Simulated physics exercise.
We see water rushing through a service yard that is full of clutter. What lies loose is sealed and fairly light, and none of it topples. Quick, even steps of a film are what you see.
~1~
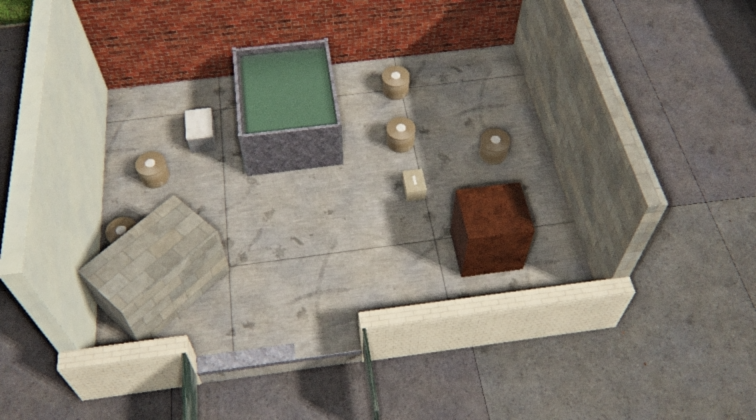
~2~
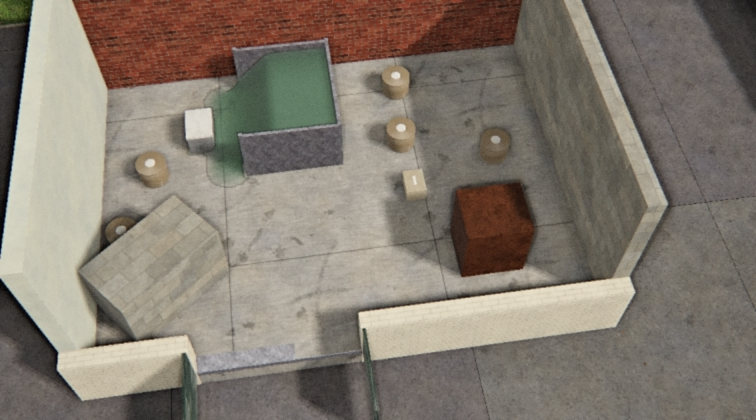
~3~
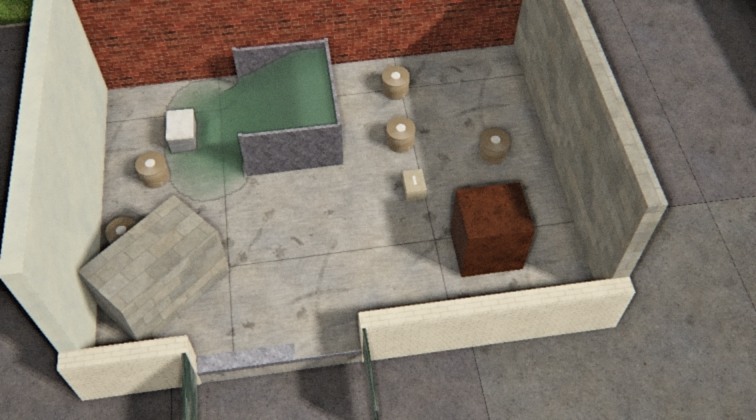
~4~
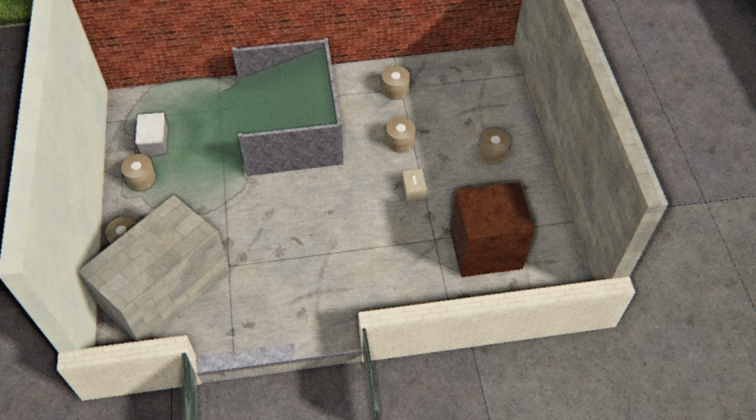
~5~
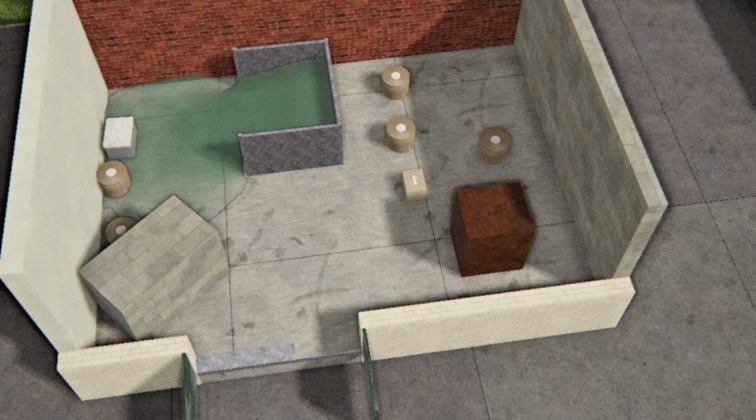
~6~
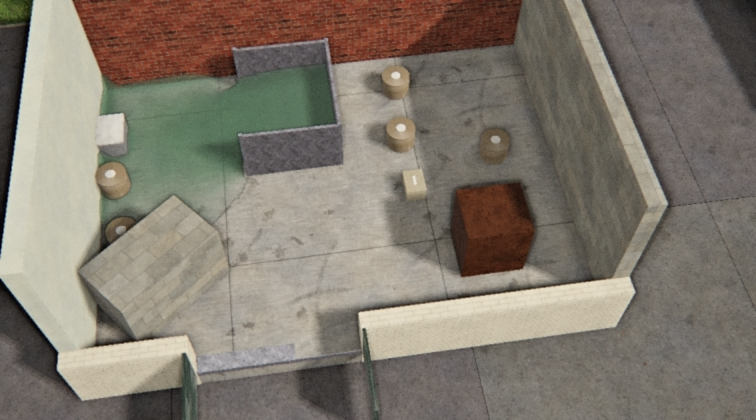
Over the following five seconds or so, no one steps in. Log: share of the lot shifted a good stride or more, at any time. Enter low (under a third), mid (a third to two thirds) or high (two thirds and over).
Mid.
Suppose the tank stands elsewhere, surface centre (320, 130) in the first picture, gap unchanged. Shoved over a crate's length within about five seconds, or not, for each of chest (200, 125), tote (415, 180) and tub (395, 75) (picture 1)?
Lab note - in sequence: Displaced that much; less than that; displaced that much.
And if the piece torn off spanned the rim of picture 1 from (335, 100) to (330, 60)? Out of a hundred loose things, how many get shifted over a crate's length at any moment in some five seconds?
Estimate: Some 60 per cent.
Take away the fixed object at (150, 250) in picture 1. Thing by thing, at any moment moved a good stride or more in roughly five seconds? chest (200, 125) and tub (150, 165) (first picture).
In order: Got displaced, then got displaced.
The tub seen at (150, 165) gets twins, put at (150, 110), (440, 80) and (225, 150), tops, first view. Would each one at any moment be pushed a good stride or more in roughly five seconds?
Outcome per entry: Knocked aside / stays where it is / knocked aside.
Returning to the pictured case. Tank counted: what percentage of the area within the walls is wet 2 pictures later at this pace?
25 %, give or take.
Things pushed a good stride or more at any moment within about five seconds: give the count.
The total is 4.
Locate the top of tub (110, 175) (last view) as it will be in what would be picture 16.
Somewhere near (133, 219).
A moment on, 2 of 7 are well off their spots; 3 afloat.
Next, 2 of 7 are well off their spots; 3 afloat.
Later, 2 of 7 are well off their spots; 3 afloat.
In the end, 4 of 7 are well off their spots, and 4 have been at some point; 3 afloat.
